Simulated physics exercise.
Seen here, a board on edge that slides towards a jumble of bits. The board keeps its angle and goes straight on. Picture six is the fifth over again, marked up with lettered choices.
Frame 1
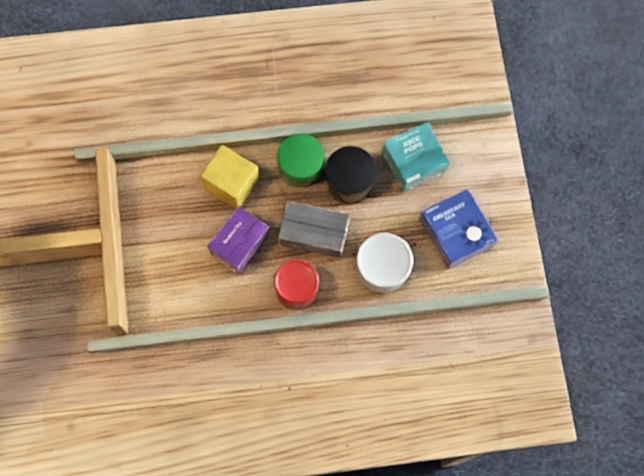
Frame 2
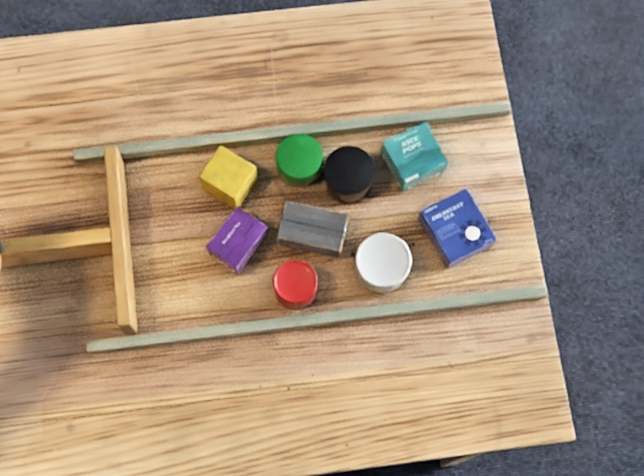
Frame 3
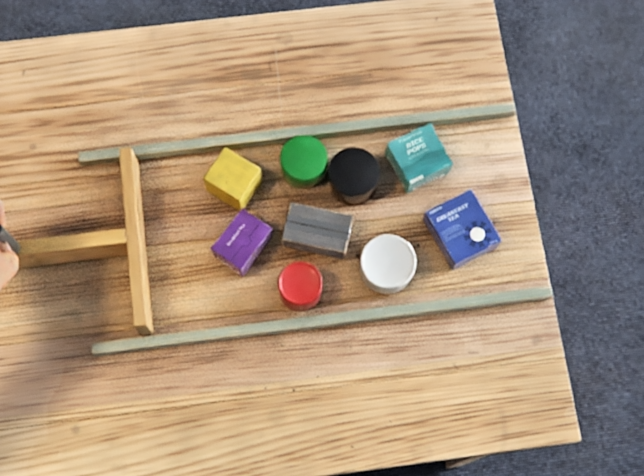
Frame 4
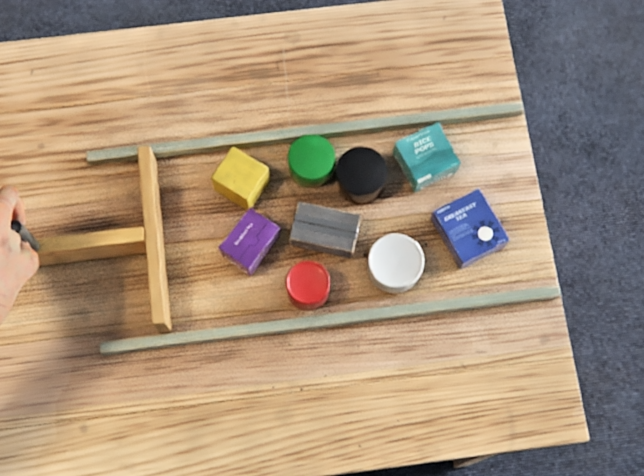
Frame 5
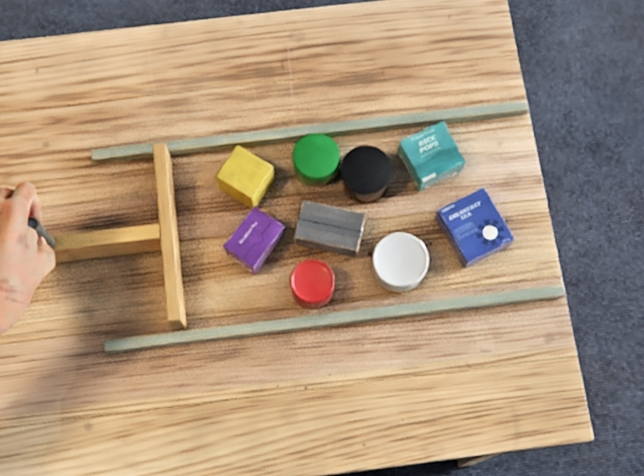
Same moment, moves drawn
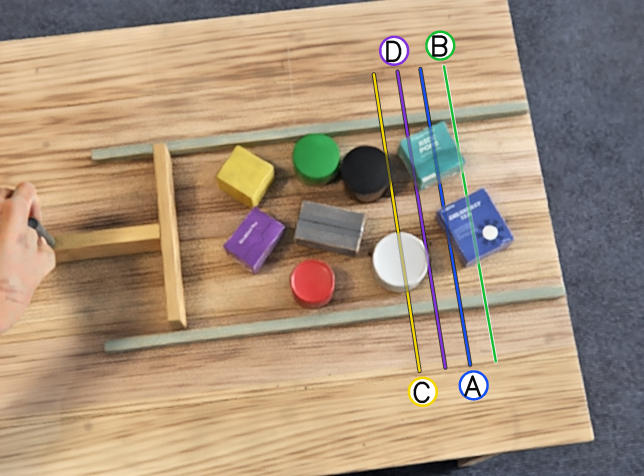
The video shows a wooden board on edge between two pale green strips on a tabletop, sliding slowly right towards a cluster of colourful boxes and round pots, as a hand holding its handle comes into view at left.
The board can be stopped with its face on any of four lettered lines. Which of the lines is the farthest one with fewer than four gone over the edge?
Up to line B.
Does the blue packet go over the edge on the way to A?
By then, yes.
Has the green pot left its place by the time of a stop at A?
By then, yes.
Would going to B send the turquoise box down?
Yes.
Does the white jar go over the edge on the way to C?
No.
On the copy, A at (444, 211); B at (469, 208); C at (396, 216); D at (420, 213).
On B. First, board (278, 216); black pot (387, 175); green pot (344, 152).
Then, board (387, 204); blue packet (523, 226); turquoise box (488, 148).
Finally, board (470, 194); blue packet over the edge; turquoise box over the edge; two fallen.
By contrast, A is within the limit but short; C is within the limit but short; D is within the limit but short.
